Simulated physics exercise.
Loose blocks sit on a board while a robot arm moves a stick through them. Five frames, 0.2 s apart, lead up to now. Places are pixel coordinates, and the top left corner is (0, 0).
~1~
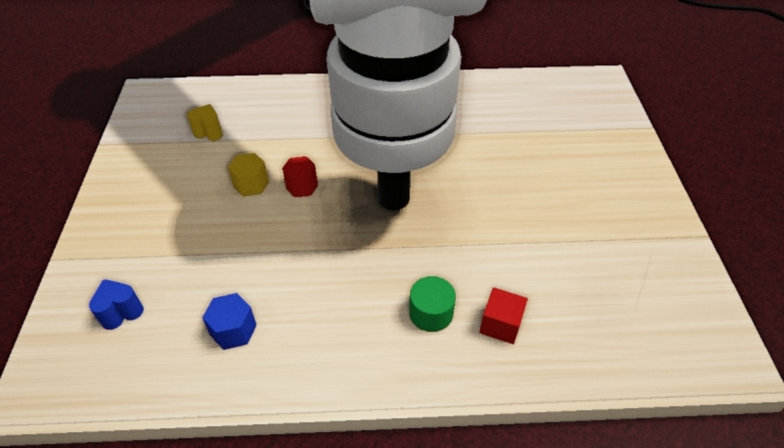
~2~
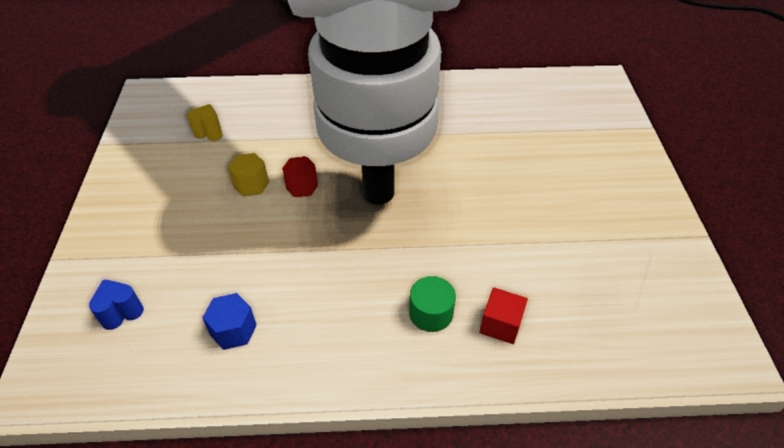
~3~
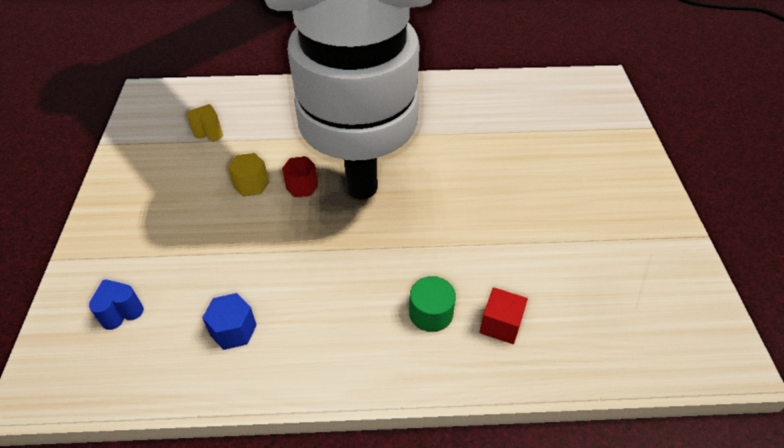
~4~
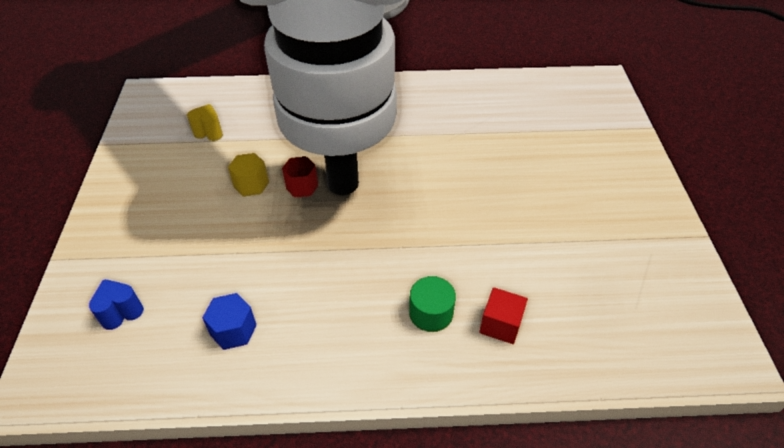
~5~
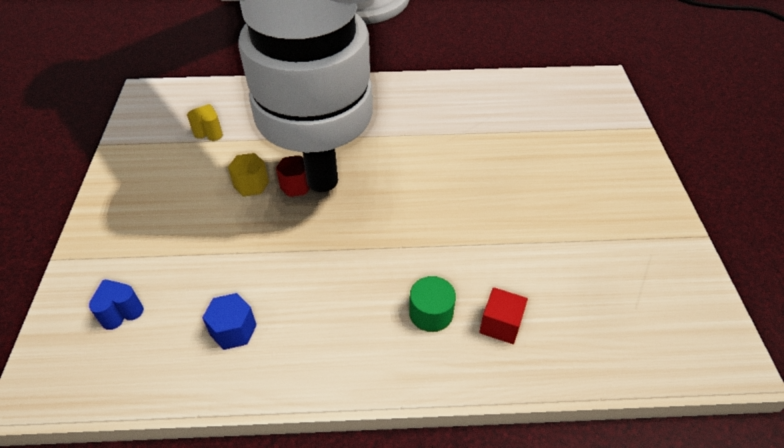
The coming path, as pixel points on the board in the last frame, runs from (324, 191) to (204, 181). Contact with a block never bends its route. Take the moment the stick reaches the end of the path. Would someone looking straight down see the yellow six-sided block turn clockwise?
No, that is not what happens.
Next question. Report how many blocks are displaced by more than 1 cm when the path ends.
That push would leave two blocks displaced by more than about 1 cm.
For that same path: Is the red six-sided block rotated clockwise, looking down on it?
I expect so.
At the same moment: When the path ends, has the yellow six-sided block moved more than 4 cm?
Final answer: Yes.
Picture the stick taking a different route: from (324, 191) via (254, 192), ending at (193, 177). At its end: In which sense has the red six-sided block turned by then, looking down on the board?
Viewed from overhead, the red six-sided block winds up turned clockwise.
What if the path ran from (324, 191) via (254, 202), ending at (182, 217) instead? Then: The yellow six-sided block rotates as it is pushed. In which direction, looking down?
The twist is anticlockwise.
What follows on the original path. One third of the way, stick at (281, 178); yellow six-sided block at (222, 161), turned 35° anticlockwise; red six-sided block at (254, 157), turned 20° clockwise.
Two thirds of the way, stick at (240, 175); yellow six-sided block at (206, 160), turned 60° anticlockwise; red six-sided block at (236, 144), turned 60° clockwise.
At the end, stick at (200, 171); yellow heart block in place; yellow six-sided block at (167, 156), turned 65° anticlockwise; red six-sided block at (233, 142), turned 75° clockwise.
